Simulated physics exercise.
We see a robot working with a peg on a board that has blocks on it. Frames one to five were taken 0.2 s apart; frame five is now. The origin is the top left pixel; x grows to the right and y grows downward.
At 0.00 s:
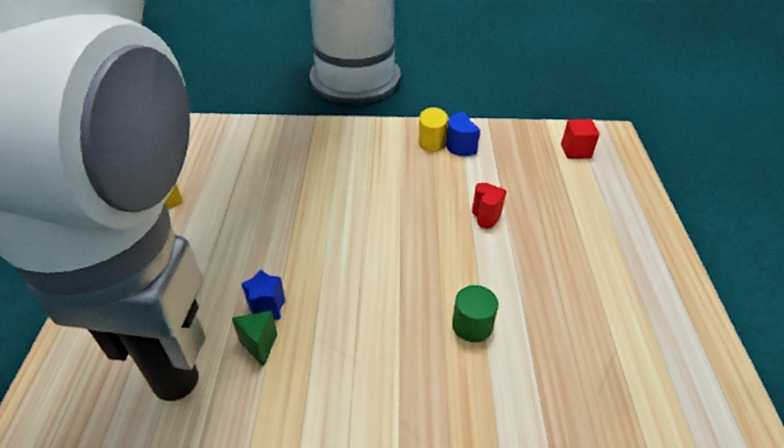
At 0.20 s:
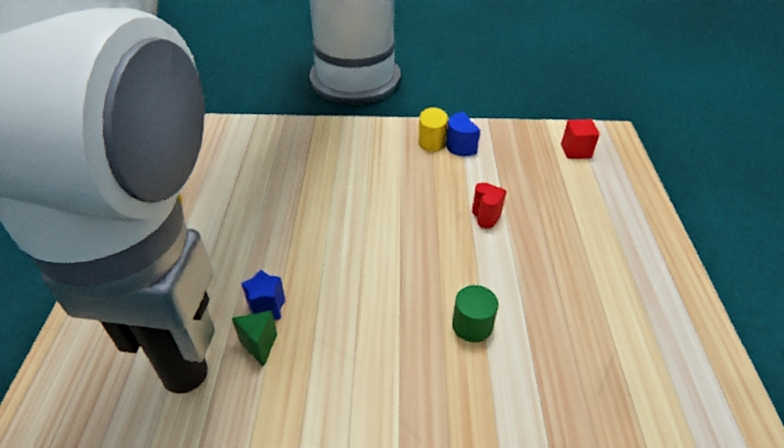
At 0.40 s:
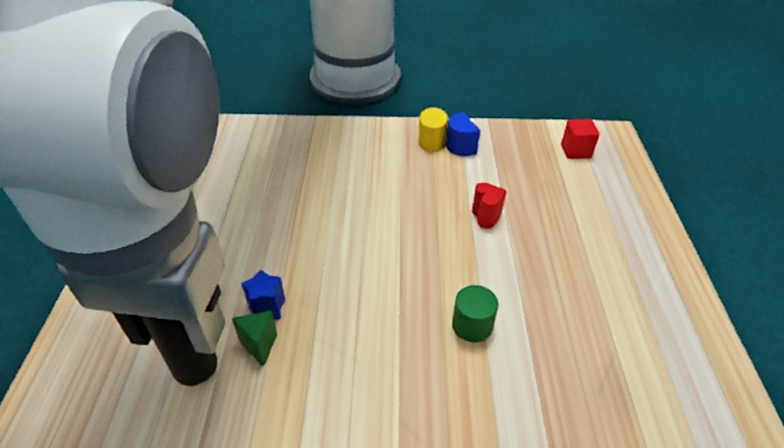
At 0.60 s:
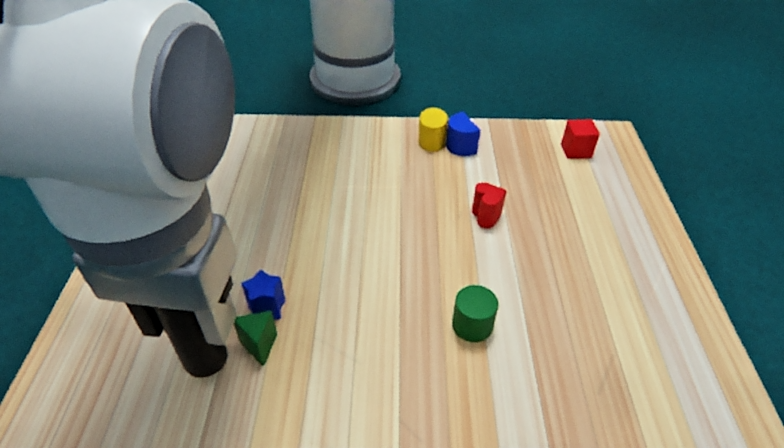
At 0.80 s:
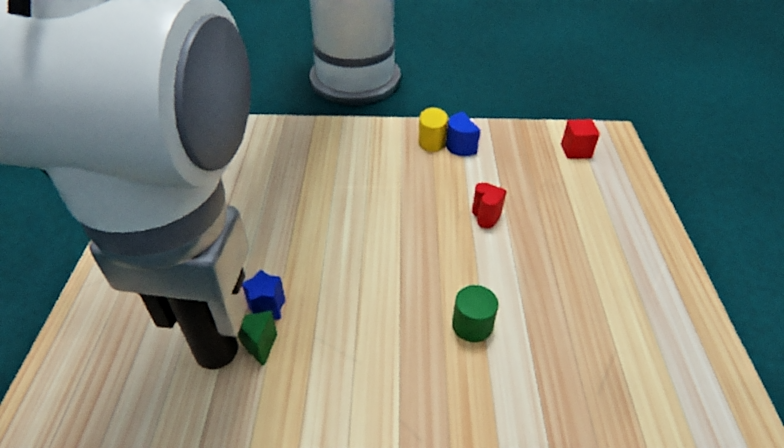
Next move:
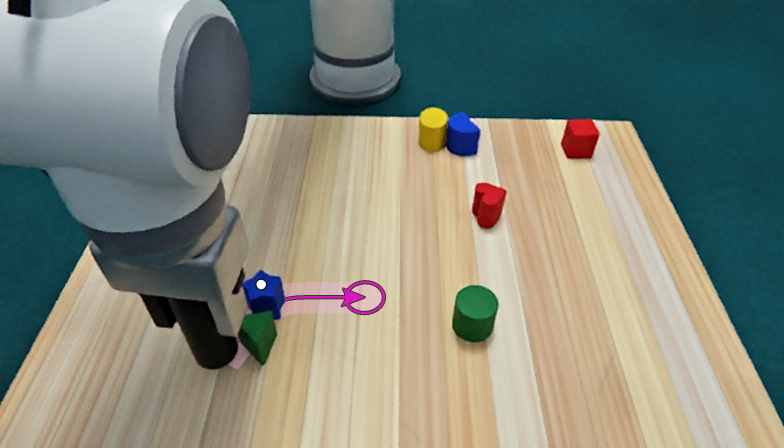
A robot arm slid its dark peg slowly to the right and slightly away across a wooden board, drawing close to a green triangular block beside a blue star, while all the blocks stayed still.
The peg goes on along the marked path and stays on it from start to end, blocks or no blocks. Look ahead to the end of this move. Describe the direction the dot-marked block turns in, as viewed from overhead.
Counter-clockwise, from overhead.
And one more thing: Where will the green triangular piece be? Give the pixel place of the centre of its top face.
So, by the moment the path ends, you'll find the top centre of the green triangular piece at (276, 310).
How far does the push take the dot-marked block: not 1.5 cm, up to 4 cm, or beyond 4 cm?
Displacement: Past 4 cm.
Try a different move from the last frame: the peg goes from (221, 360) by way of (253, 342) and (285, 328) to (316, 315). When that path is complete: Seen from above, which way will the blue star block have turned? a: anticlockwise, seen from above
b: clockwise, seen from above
a - anticlockwise, seen from above.
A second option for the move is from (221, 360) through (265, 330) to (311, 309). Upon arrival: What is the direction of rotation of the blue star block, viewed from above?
Seen from above, its turn is counter-clockwise.
The line goes from (221, 360) over (259, 316) and (310, 297) to (365, 297); the dot is on the blue star block.
What follows on the original path. One third of the way, peg at (256, 305); green triangular piece at (274, 310), turned 70° clockwise; blue star block at (278, 270), turned 25° anticlockwise.
Two thirds of the way, peg at (310, 287); green triangular piece at (276, 310), turned 85° clockwise; blue star block at (312, 248), turned 60° anticlockwise.
At the end, peg at (364, 287); green triangular piece at (276, 310), turned 85° clockwise; blue star block at (314, 247), turned 70° anticlockwise.
